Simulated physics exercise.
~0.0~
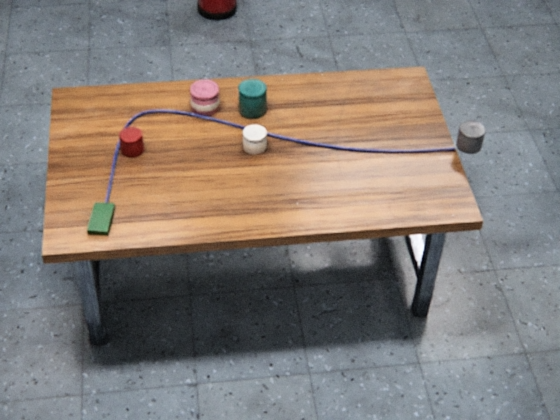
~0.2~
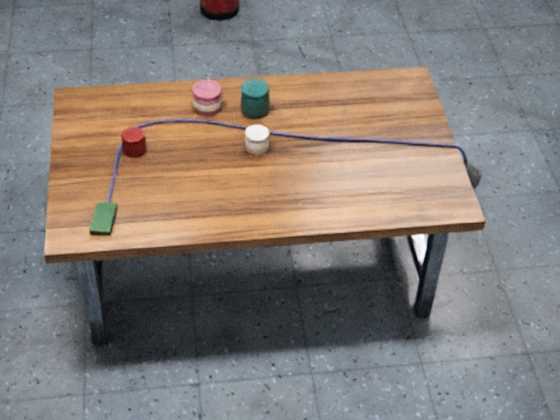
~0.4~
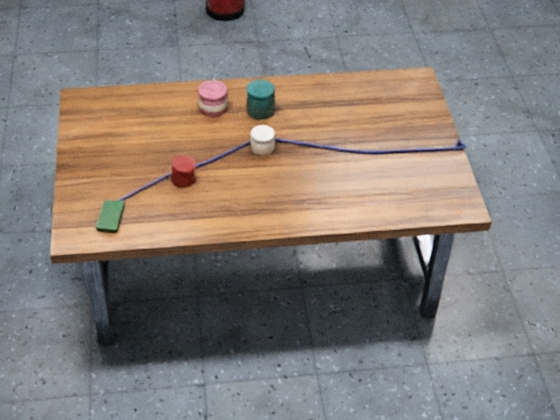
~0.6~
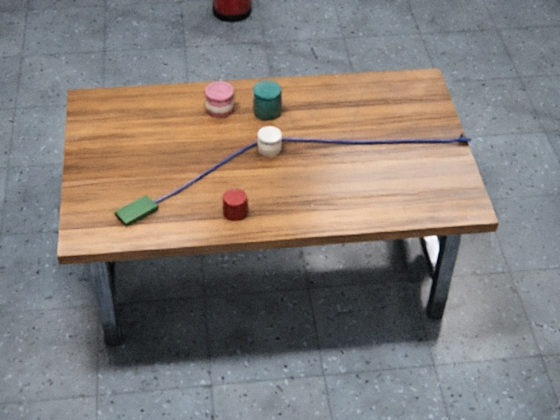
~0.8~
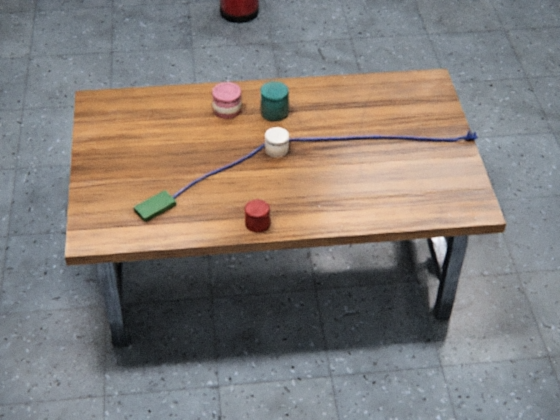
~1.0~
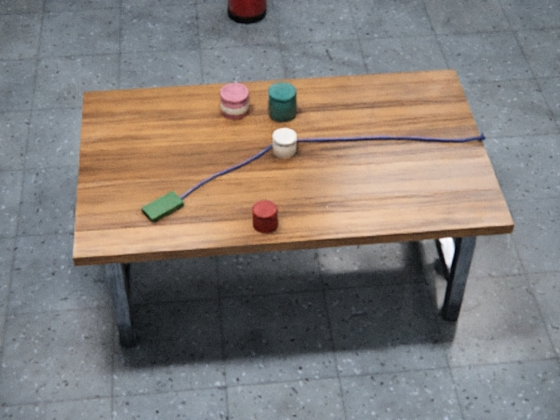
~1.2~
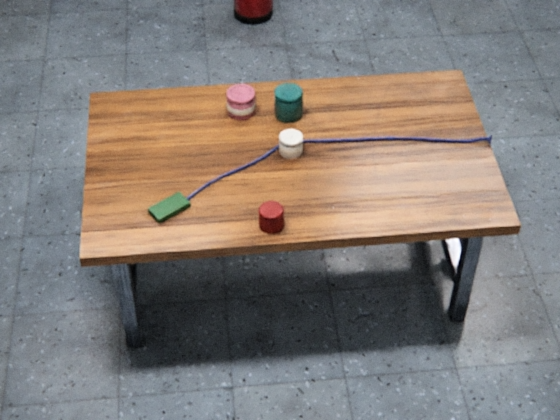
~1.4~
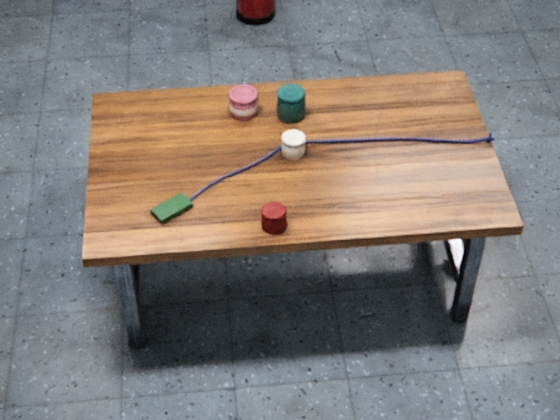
The footage shows a grey object dropping off a table's right edge, pulling a cable that drags the red tub toward the front and the flat green object a shorter way right, before both settle on the tabletop while the pink, teal and white containers stay put.
